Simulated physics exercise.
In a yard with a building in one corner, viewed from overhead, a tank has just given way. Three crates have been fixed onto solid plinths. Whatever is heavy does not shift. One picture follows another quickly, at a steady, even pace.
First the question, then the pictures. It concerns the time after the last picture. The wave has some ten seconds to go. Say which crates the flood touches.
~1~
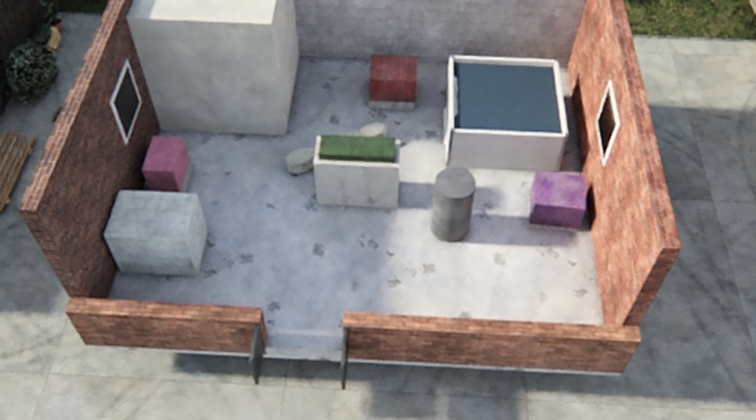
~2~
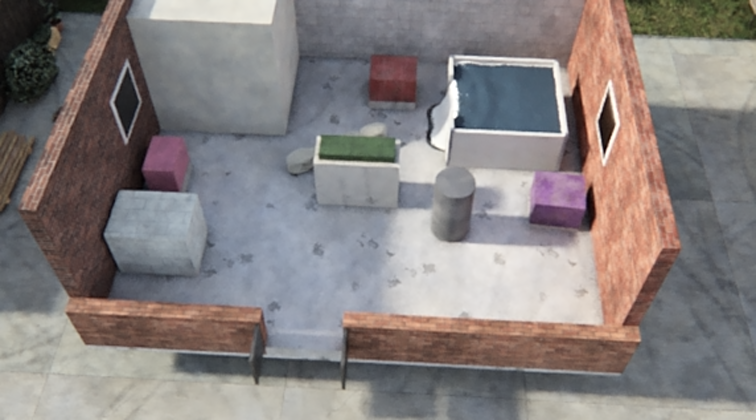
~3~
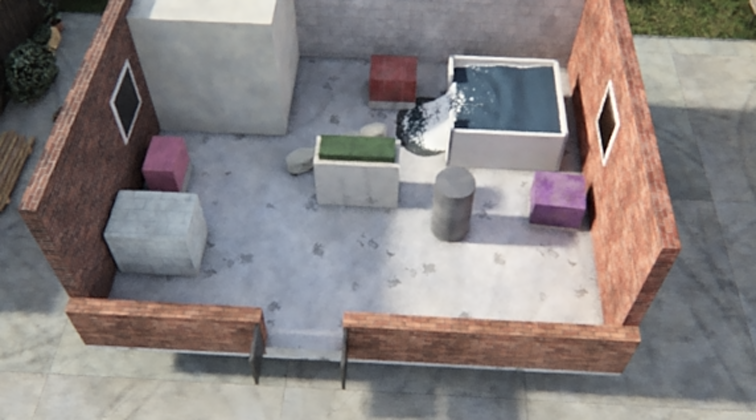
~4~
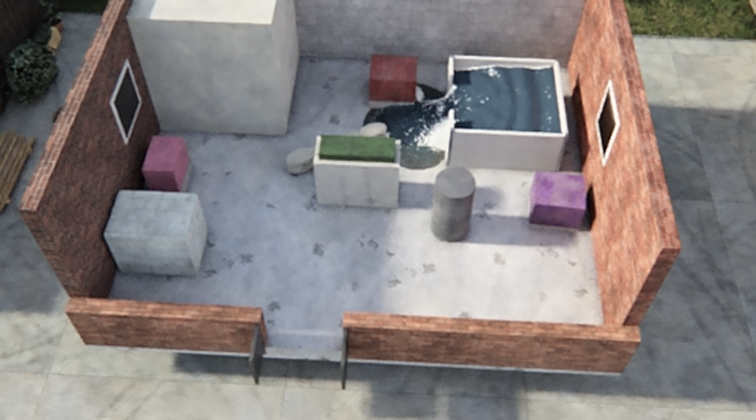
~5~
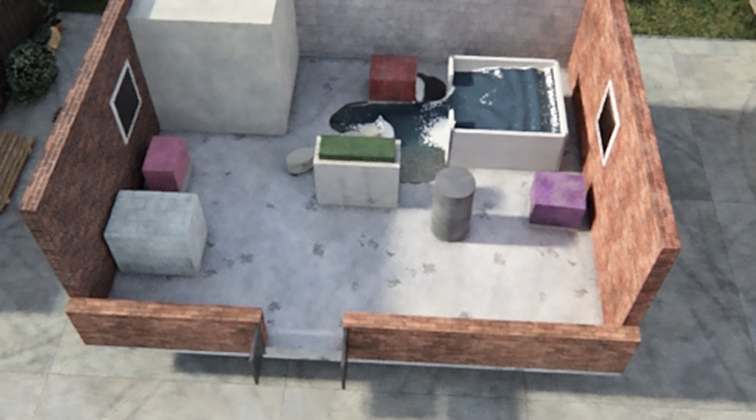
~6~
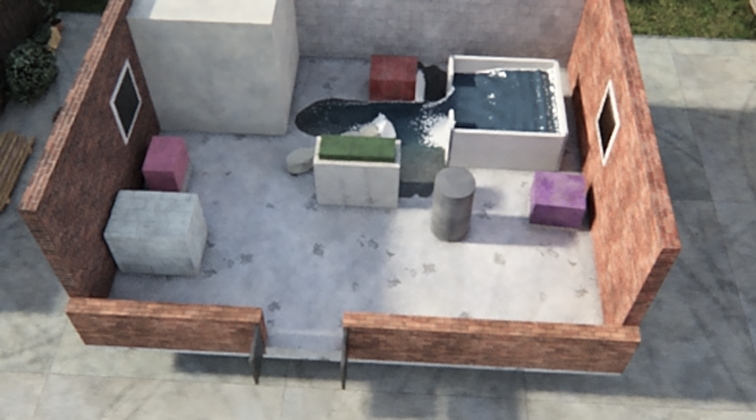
In the end the red crate is lapped by the water; the pink crate is left alone by the water; the purple crate is lapped by the water.
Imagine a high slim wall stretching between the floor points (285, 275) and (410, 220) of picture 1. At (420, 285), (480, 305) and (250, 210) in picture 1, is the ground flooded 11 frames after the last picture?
As listed: Dry, free of water, covered.
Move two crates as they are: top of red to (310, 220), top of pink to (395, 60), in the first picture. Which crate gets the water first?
The pink one is first.
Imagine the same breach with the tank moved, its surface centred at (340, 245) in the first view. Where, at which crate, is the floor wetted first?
It is the one in pink.
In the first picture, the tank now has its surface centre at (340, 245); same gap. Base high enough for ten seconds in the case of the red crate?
Red crate: Untouched.
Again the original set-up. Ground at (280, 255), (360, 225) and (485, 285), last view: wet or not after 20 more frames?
First inundated, second spared, third spared.
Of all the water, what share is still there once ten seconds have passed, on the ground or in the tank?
Roughly 96 percent.
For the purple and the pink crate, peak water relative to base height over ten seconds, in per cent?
About 380 and 70 per cent.
A moment on, water covers 20 % of the floor; the red crate water round its plinth, the pink crate not reached, the purple crate not reached.
Next, water covers 40 % of the floor; the red crate water round its plinth, the pink crate not reached, the purple crate not reached.
Then, water covers 60 % of the floor; the red crate water round its plinth, the pink crate water round its plinth, the purple crate water round its plinth.
Later, water covers 80 % of the floor; the red crate water round its plinth, the pink crate water round its plinth, the purple crate water round its plinth.
In the end, water covers 95 % of the floor; the red crate was topped, the pink crate stayed above the water, the purple crate was topped.
